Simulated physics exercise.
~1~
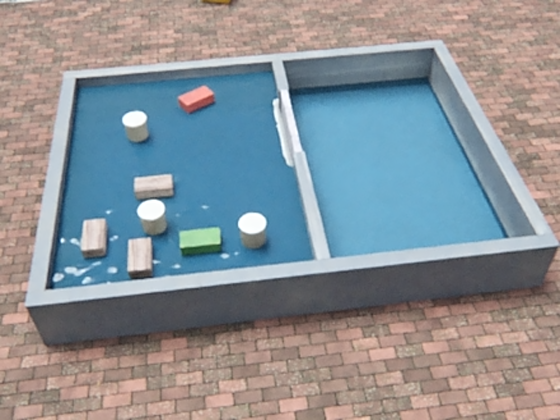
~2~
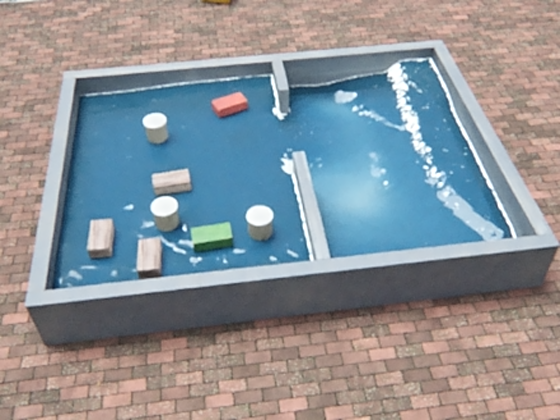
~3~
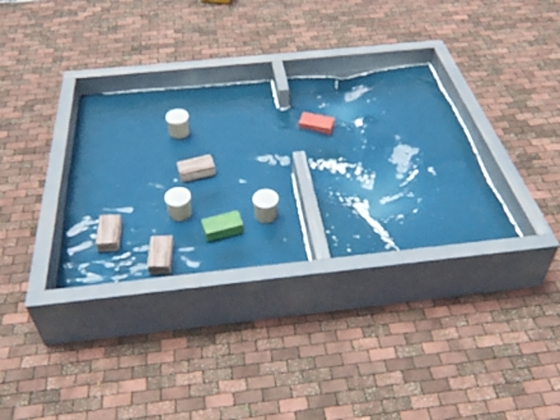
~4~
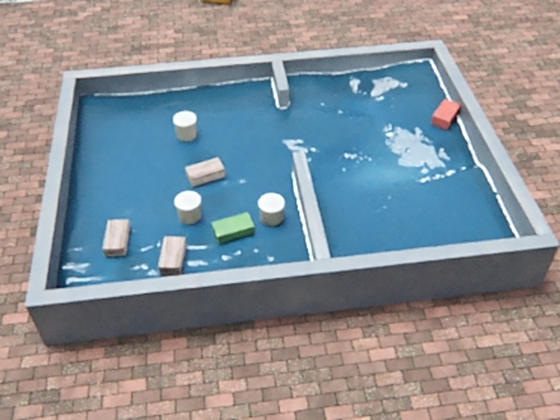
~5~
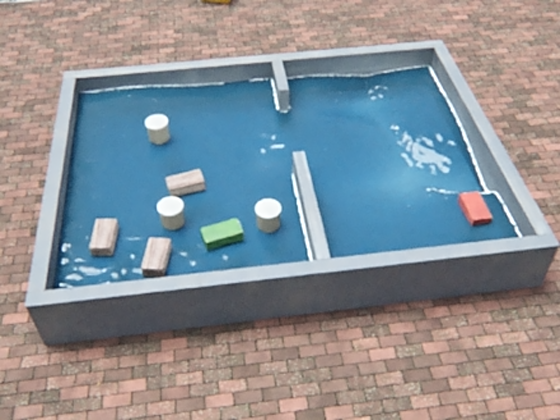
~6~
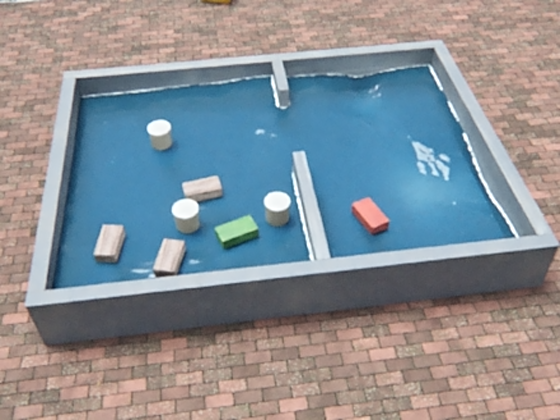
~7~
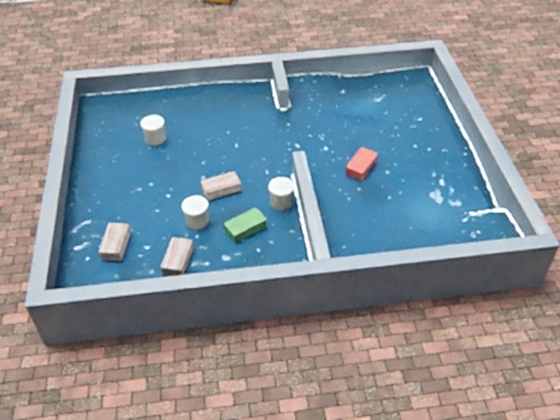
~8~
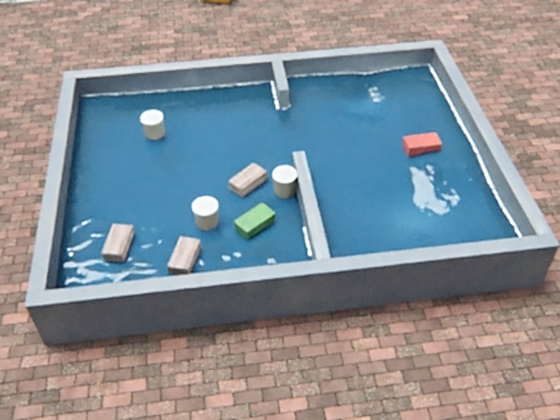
A grey rectangular basin of blue water sits on reddish brick paving, seen from above at an angle, with a divider splitting it in two. On the left float white cylinders, brownish blocks, a red block near the back and a green block near the front, while the right side is empty. A gap opens in the divider and foamy water rushes through to the far wall. The red block slides through the gap, reaches the right wall, then circles down, left and back up. The others drift slightly. Finally, the red block floats on the right, and the green one remains left of the divider.
